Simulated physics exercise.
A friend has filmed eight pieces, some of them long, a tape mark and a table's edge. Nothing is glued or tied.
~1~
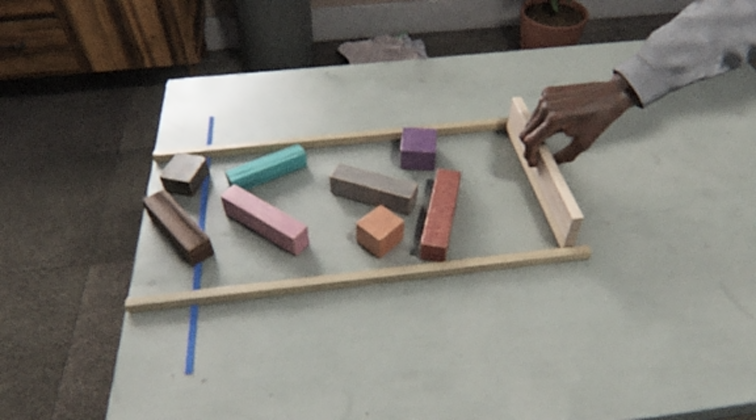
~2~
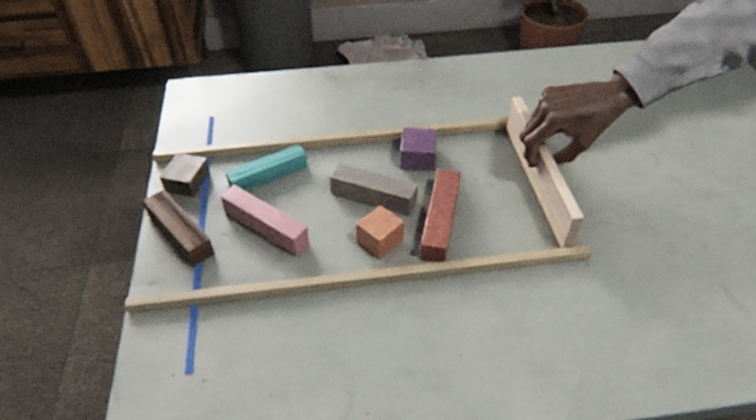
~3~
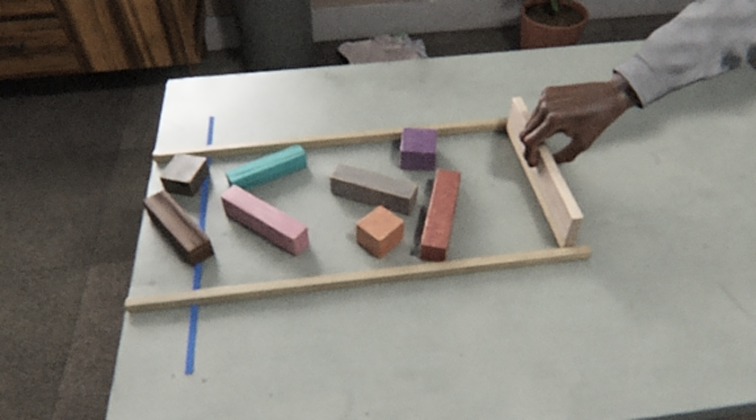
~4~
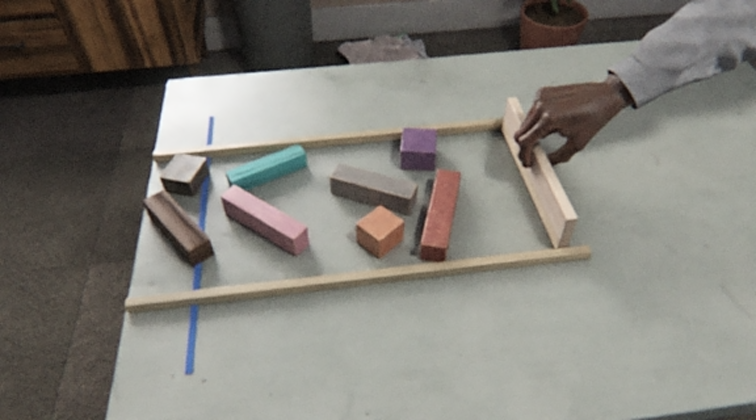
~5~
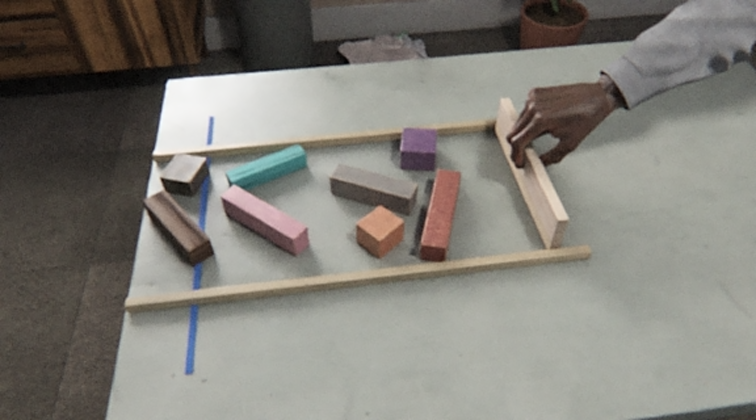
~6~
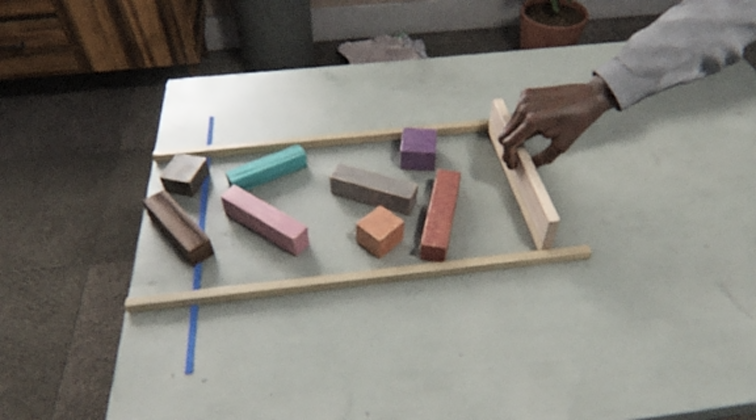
A hand slid an upright wooden board slightly to the left between two thin wooden rails on a table, while the eight colored blocks and bars lying between them stayed still.
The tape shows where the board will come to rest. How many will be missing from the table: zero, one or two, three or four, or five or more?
The number that fall off is three or four.
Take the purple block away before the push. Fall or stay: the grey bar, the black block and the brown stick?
The grey bar remains up, the black block tumbles off, the brown stick goes over.
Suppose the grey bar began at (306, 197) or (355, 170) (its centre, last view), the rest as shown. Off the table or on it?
In that order, it stays on; holds on.
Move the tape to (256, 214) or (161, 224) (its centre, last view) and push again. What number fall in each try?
In that order 0 and 6.
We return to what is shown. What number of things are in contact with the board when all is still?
2 of them.
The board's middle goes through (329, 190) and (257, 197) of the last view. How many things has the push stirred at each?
The counts are 6 and 8.
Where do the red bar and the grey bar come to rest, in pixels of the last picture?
The red bar stops around (185, 245); the grey bar around (156, 210).
Soon after, none off yet; brown stick at rest near (178, 227); black block at rest near (185, 175); pink bar at rest near (265, 219).
At rest, the number that fall off is three or four; fallen, turquoise stick, pink bar, black block and brown stick.
